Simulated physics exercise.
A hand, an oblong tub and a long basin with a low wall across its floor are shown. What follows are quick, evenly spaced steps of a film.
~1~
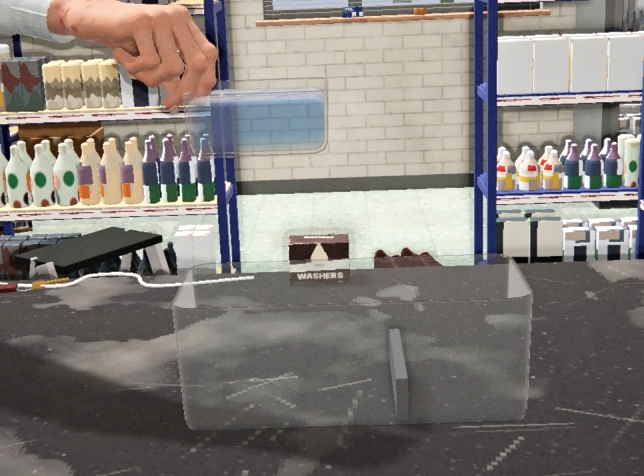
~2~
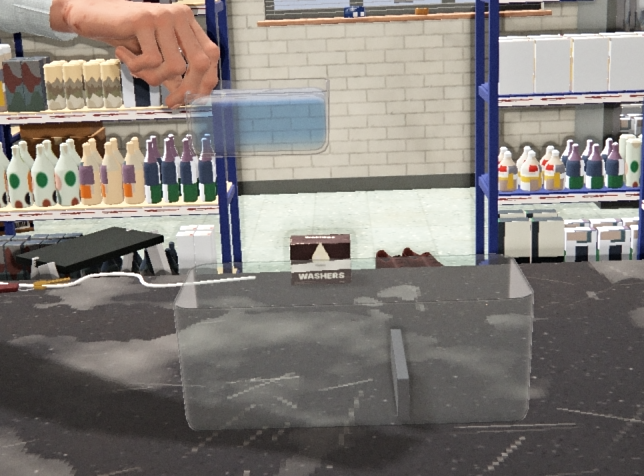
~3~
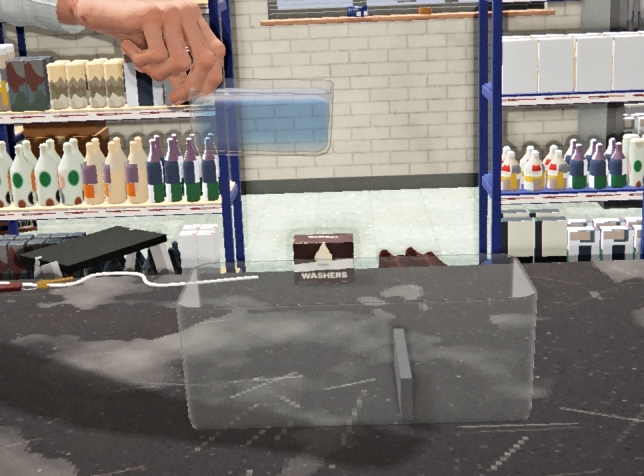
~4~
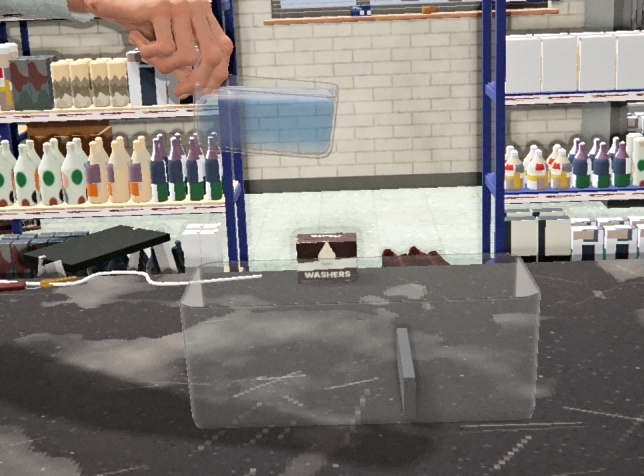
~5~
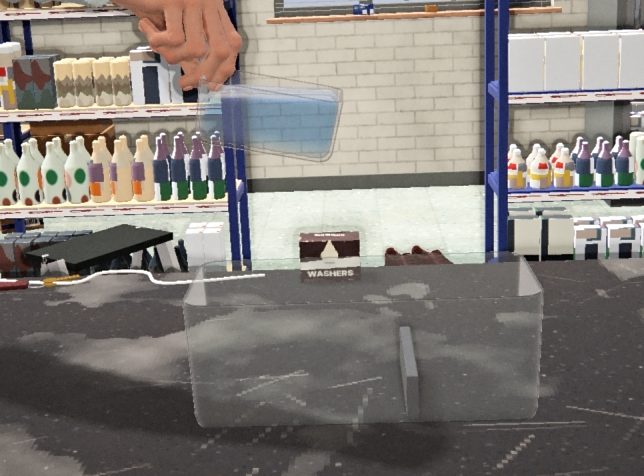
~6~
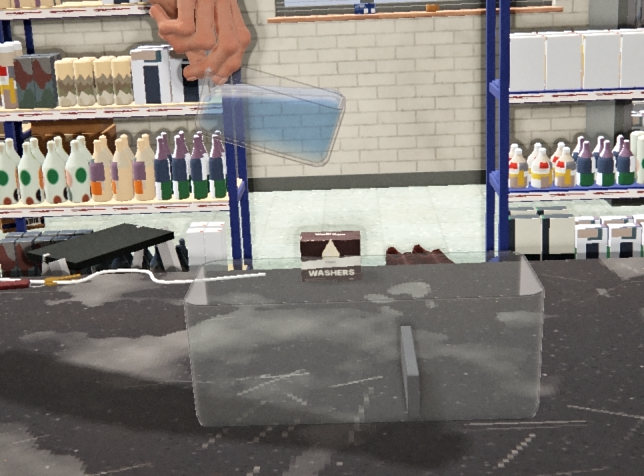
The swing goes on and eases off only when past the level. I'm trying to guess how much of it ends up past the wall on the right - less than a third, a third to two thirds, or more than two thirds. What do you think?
Lands in the middle band.
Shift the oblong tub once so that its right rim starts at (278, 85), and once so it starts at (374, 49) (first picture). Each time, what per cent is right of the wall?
About 5 per cent, then about 75 per cent.
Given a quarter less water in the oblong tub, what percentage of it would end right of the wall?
I'd put it at some 50 %.
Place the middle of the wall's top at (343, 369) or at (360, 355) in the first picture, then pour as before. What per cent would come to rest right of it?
70 % then 75 %, approximately.
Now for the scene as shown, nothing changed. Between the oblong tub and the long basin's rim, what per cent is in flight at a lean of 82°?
Roughly 55 percent.
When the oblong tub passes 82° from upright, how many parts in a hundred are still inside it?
My estimate is close to 25 percent remaining.
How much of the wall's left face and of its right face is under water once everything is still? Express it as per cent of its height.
Once it settles, the left reaches around 20 and the right around 50.
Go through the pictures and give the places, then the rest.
It leans 0°; its right rim is at (326, 86); the water meets the walls at (194, 99) and (325, 93); the long basin's rim runs from (182, 287) to (521, 276); the wall's top is at (398, 354), in the first frame.
It leans 1°; its right rim is at (328, 87); the water meets the walls at (196, 98) and (326, 94), in the second frame.
It leans 3°; its right rim is at (332, 89); the water meets the walls at (199, 96) and (330, 94), in the third frame.
It leans 7°; its right rim is at (337, 93); the water meets the walls at (204, 95) and (335, 95), in the fourth frame.
It leans 12°; its right rim is at (341, 98); the water meets the walls at (207, 94) and (340, 95), in the fifth frame.
It leans 18°; its right rim is at (344, 105); the water meets the walls at (209, 93) and (344, 99); 2 per cent is over the edge, in the sixth frame.
A moment on, the oblong tub is tipped on its side and 23 per cent is still to pour, 3 is left of the wall and 21 right of it.
Next, the oblong tub is tipped right over and 3 per cent is still to pour, 26 is left of the wall and 61 right of it.
Then the oblong tub is tipped right over and 0 per cent is still to pour, 36 is left of the wall and 59 right of it.
Later the oblong tub is tipped right over and 0 per cent is still to pour, 36 is left of the wall and 60 right of it.
Finally, 36 per cent lies left of the wall, 60 right of it and 4 outside.
